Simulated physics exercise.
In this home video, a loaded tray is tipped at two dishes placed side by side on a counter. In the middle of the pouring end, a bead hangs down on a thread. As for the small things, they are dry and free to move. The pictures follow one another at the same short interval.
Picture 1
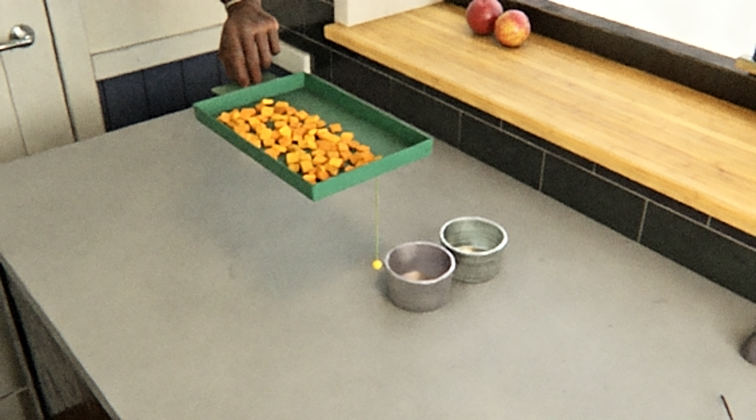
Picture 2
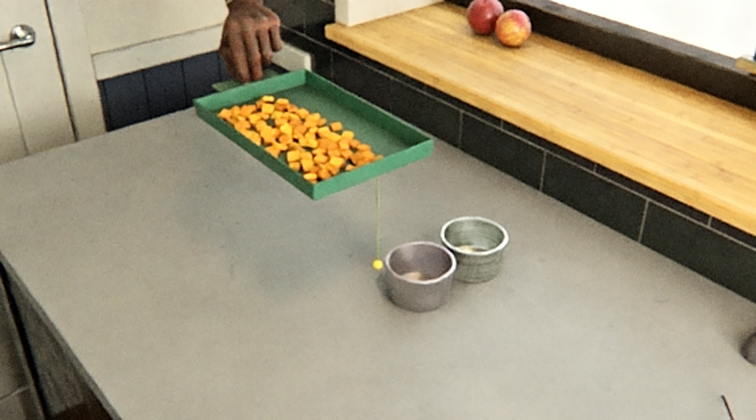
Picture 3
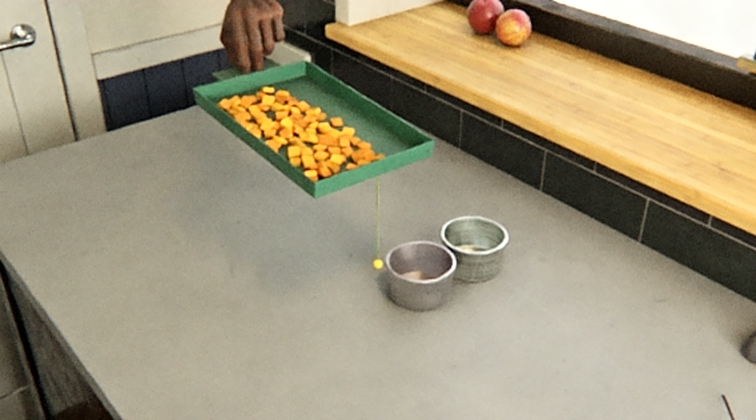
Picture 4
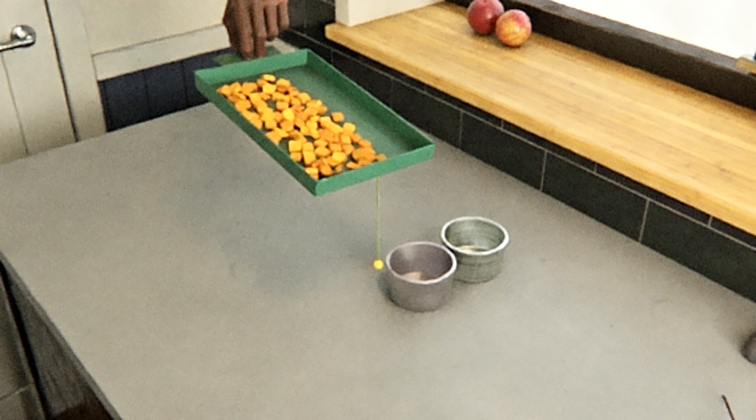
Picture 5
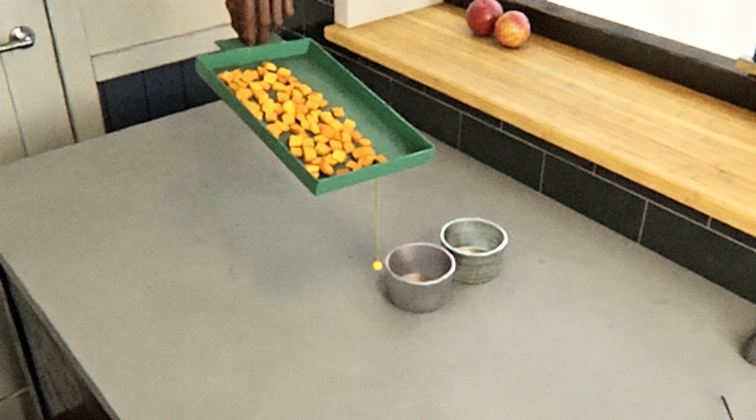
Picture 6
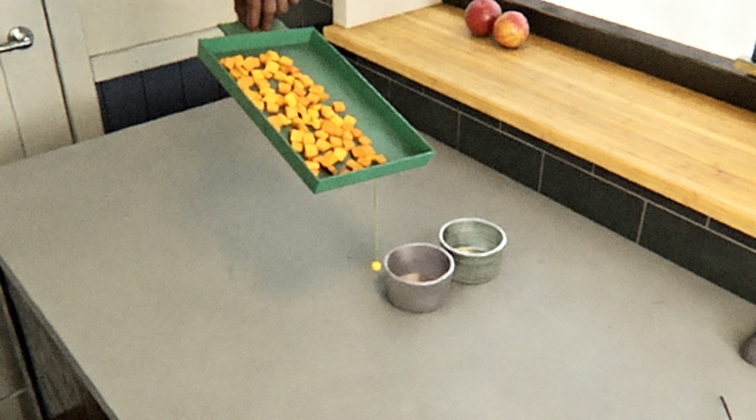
A hand gradually raising the far end of a green tray of small orange pieces, steepening its tilt above a grey counter beside two dishes.
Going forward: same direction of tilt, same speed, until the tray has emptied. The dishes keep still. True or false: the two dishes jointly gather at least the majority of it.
True, they gather the majority.
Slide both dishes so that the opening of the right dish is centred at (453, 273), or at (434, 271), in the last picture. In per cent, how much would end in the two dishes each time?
First 60 per cent, second 70 per cent.
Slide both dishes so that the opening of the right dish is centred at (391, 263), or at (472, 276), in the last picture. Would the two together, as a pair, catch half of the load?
Well, it comes to a lesser portion at first and a lesser portion after that.
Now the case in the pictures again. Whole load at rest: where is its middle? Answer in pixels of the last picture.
About pixel (425, 290).
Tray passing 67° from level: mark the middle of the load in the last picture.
Roughly at (390, 143).
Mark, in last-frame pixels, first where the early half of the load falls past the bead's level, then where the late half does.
Around (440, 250) first; around (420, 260) second.
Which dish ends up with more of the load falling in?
It is the dish on the left.
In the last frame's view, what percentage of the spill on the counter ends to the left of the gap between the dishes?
Left share: Close to 60 %.
Soon, tray tipped steeply; nearly all on the tray; a stray few in the air.
A while on, tray tipped past a quarter turn; about two thirds on the tray; a small part in the left dish; a stray few in the right dish; a small part outside both; a small part in the air.
Towards the end, tray tipped past a quarter turn; about two thirds in the left dish; a stray few in the right dish; about a third outside both.
Finally, tray tipped past a quarter turn; about two thirds in the left dish; a stray few in the right dish; about a third outside both.
